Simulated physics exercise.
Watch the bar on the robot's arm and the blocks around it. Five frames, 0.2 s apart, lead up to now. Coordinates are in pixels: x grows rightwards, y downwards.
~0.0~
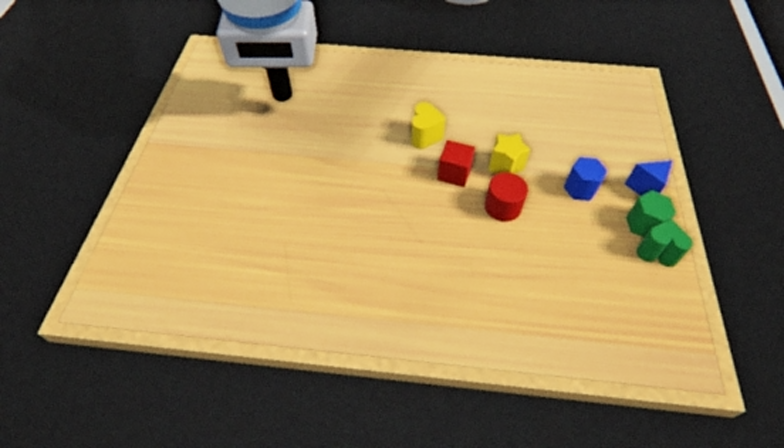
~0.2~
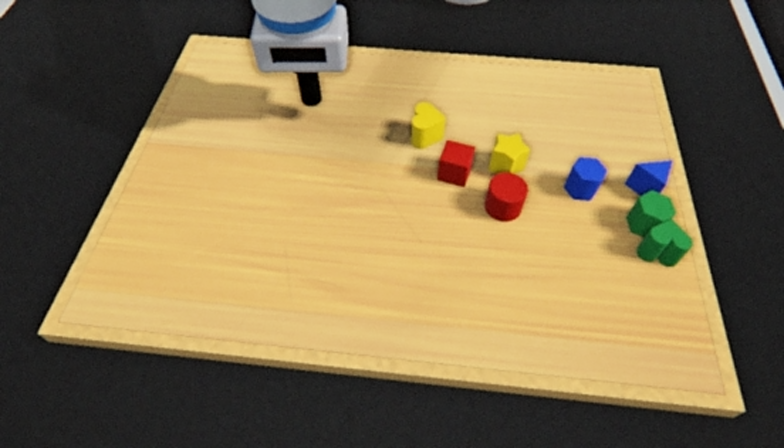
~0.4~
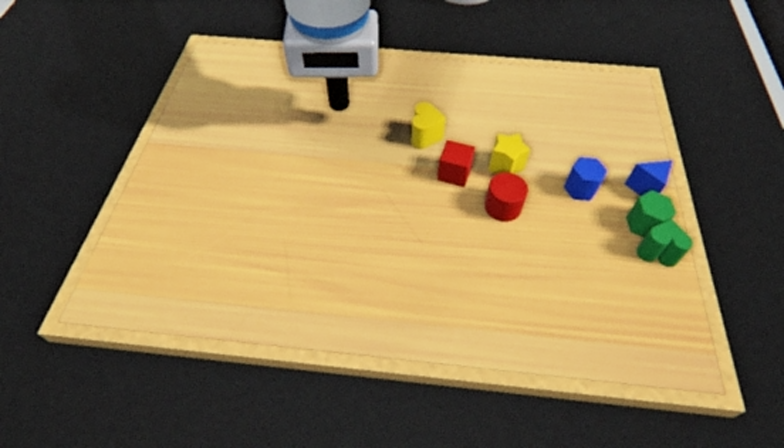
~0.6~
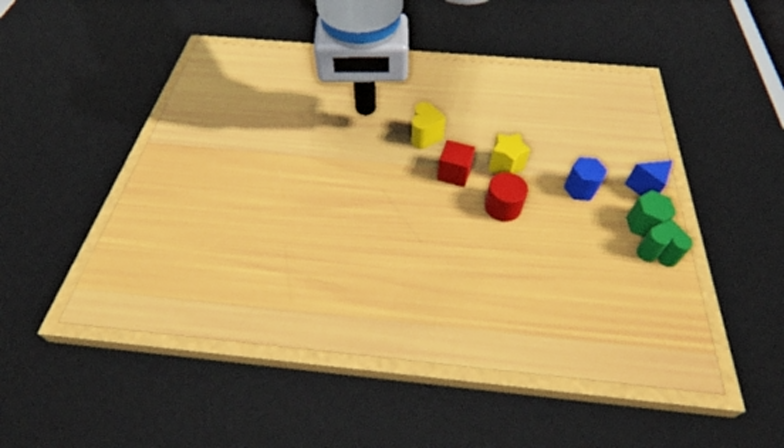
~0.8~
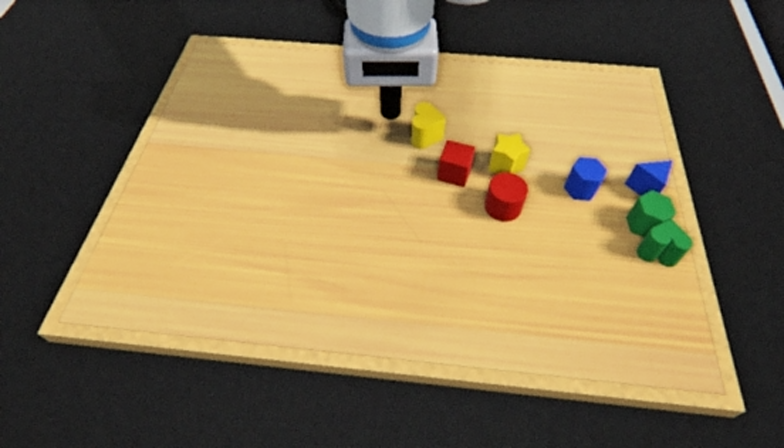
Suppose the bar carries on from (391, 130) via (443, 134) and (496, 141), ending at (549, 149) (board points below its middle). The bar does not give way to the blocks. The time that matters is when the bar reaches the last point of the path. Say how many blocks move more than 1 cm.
Two blocks.
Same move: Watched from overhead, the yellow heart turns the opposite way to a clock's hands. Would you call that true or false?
That claim is false.
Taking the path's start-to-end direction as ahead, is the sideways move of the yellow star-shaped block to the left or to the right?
To the path's right.
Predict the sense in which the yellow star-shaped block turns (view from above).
Clockwise from above.
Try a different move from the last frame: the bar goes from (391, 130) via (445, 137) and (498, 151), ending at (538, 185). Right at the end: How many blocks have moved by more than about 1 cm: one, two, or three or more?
It looks like two blocks will be pushed more than about 1 cm.
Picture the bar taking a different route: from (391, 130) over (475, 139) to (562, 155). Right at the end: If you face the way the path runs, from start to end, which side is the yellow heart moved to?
Facing the way the path runs, start to end, you'll find the yellow heart has shifted right.
On the path given first. One third of the way, bar at (445, 118); yellow heart at (464, 122), turned 25° clockwise.
Two thirds of the way, bar at (500, 125); yellow heart at (505, 136), turned 75° clockwise; yellow star-shaped block at (528, 154), turned 25° clockwise.
At the end, bar at (555, 133); yellow heart at (515, 138), turned 110° clockwise; red four-sided block still; yellow star-shaped block at (533, 160), turned 40° clockwise.
